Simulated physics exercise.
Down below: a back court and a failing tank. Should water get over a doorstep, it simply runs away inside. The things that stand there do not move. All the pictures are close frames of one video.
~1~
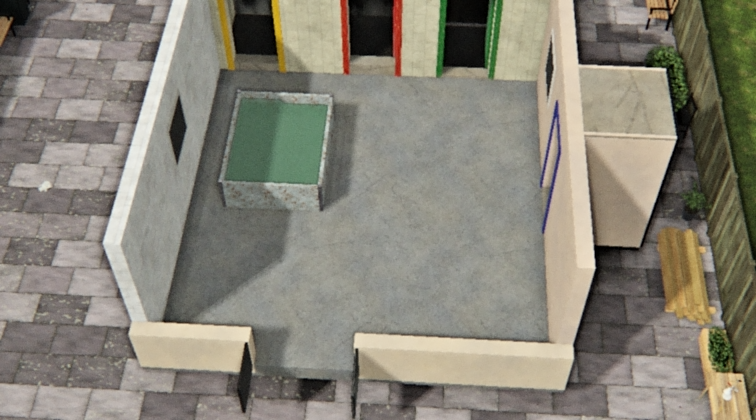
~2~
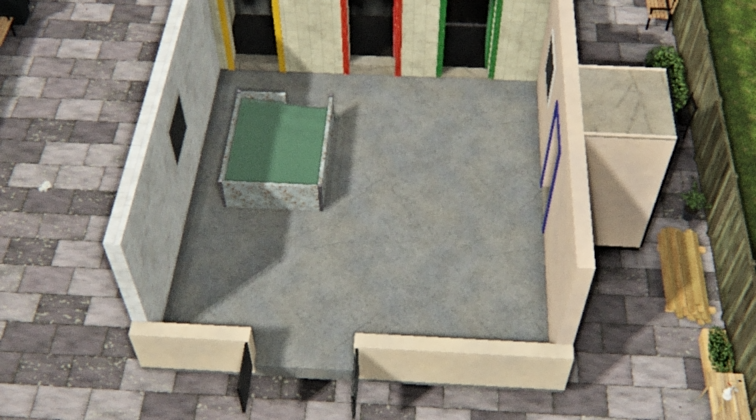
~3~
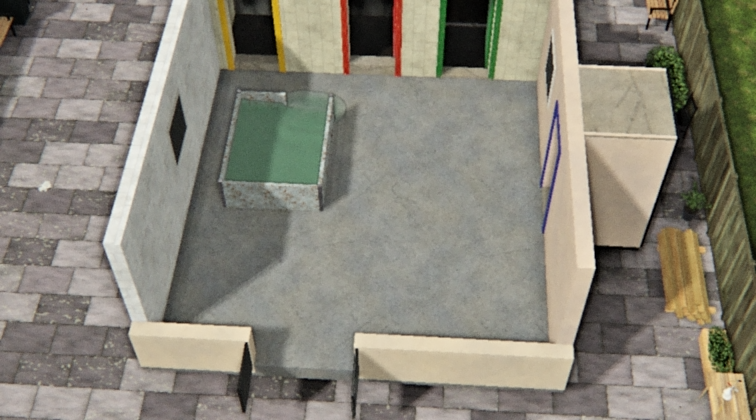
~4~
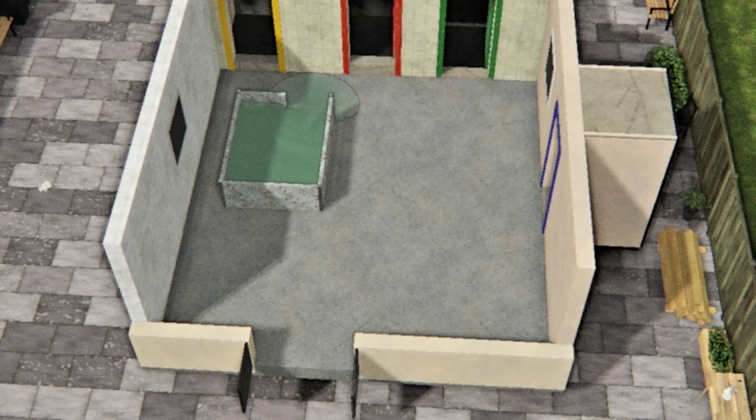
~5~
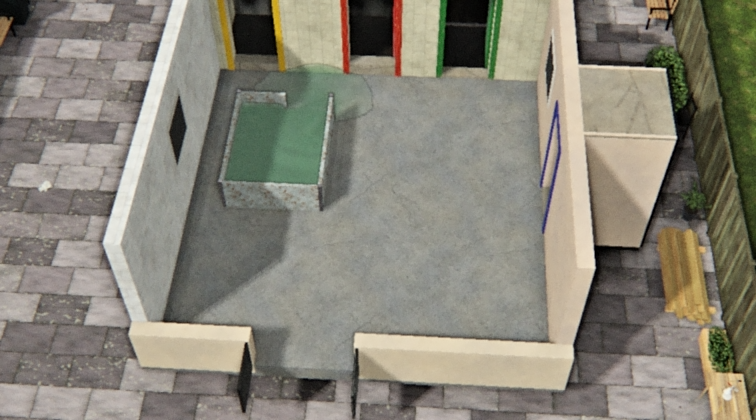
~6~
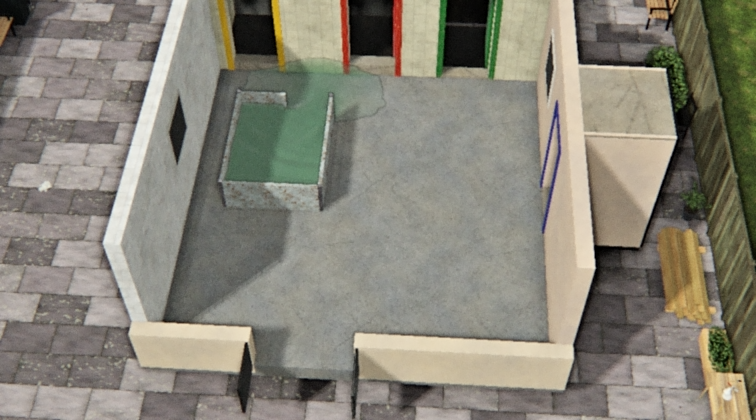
At first, an open tank of green water stands whole and still in a grey walled court, below yellow-, red- and green-edged doorways. Then a gap opens on its far side and water pours out, spreading across the paving in a thin, widening sheet towards the back wall.
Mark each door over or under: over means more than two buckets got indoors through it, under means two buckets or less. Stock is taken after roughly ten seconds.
Yellow door - under, blue door - under, green door - under, red door - under.
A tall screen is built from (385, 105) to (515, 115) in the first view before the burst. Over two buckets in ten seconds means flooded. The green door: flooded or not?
Result: Green crosses the threshold.
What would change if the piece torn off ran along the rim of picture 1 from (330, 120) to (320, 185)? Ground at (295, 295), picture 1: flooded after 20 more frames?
Verdict: No water.
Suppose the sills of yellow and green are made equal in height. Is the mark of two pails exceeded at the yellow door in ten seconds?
The yellow door surpasses the threshold, I think.
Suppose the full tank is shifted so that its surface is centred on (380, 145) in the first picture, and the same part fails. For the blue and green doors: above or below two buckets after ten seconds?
The blue door falls short and the green door tops the mark.
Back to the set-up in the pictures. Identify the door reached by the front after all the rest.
Answer - the blue door.
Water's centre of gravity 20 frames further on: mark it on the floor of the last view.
About (321, 134).
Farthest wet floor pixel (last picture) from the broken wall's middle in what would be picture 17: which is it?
The front's farthest point is close to (531, 82).
A moment on, water covers 10 % of the floor; the yellow door wet at the sill, nothing in, the blue door not reached, the green door not reached, the red door wet at the sill, nothing in.
Next, water covers 20 % of the floor; the yellow door wet at the sill, nothing in, the blue door not reached, the green door wet at the sill, nothing in, the red door wet at the sill, nothing in.
Then, water covers 40 % of the floor; the yellow door under two buckets in, the blue door wet at the sill, nothing in, the green door wet at the sill, nothing in, the red door under two buckets in.
Later, water covers 70 % of the floor; the yellow door under two buckets in, the blue door under two buckets in, the green door wet at the sill, nothing in, the red door under two buckets in.
In the end, water covers 95 % of the floor; the yellow door under two buckets in, the blue door under two buckets in, the green door under two buckets in, the red door under two buckets in.
